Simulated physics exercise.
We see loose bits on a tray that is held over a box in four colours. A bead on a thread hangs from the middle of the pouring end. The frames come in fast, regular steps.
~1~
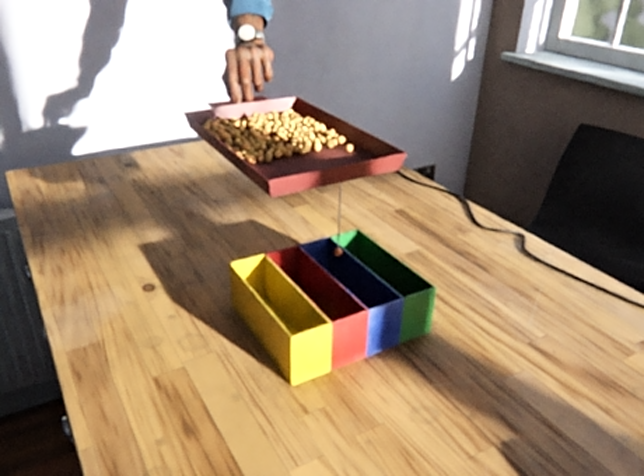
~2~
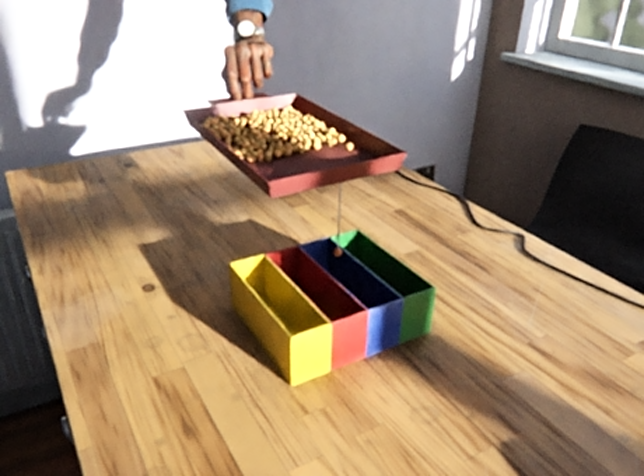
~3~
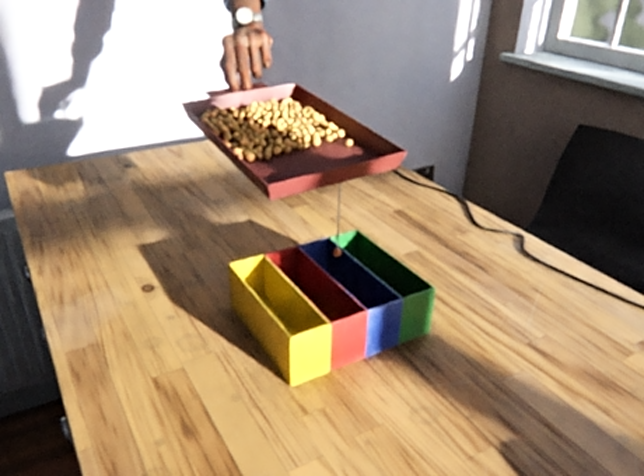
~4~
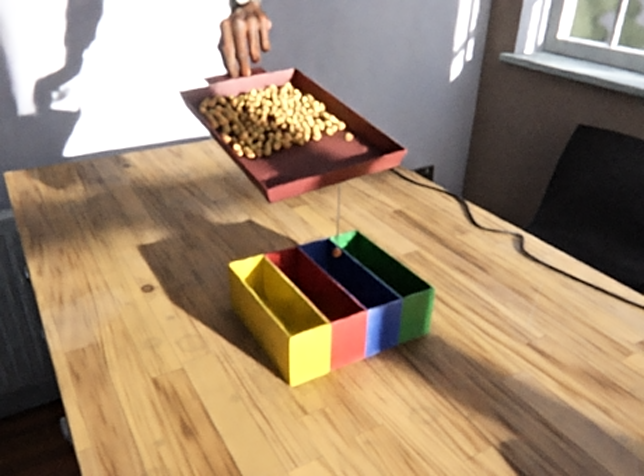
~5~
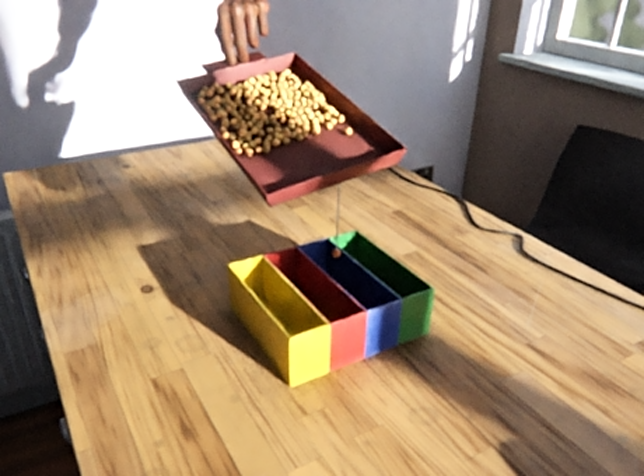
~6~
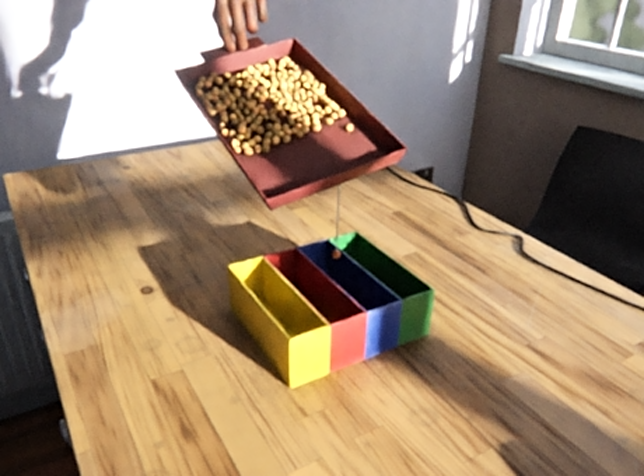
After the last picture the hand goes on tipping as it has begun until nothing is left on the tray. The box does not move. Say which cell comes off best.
Most goes to the yellow cell.
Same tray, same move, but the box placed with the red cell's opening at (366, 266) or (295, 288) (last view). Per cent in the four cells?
Roughly 0 per cent, and 100 per cent.
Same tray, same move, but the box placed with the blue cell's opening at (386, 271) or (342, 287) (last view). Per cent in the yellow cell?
Roughly 30 per cent, and 30 per cent.
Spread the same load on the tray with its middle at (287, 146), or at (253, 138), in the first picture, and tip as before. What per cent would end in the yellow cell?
About 60 and 60 per cent.
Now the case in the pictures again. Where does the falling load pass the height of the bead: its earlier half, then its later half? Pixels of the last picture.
Early half (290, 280), late half (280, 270).
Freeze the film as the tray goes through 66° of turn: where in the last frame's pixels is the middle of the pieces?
Close to (286, 189).
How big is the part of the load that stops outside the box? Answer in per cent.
Some 10 per cent.
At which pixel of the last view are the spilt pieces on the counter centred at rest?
Near (205, 423).
Just after the last frame, tray tipped steeply; the larger part on the tray; just a few in the yellow cell; just a few in the red cell; about a tenth falling or outside the box.
A moment on, tray tipped past a quarter turn; roughly a quarter on the tray; roughly a third in the yellow cell; about a tenth in the red cell; just a few in the blue cell; just a few in the green cell; about a tenth falling or outside the box.
Further on, tray tipped past a quarter turn; roughly two thirds in the yellow cell; roughly a quarter in the red cell; just a few in the blue cell; just a few in the green cell; about a tenth falling or outside the box.
When it is over, tray tipped past a quarter turn; roughly two thirds in the yellow cell; roughly a quarter in the red cell; just a few in the blue cell; just a few in the green cell; about a tenth outside the box.
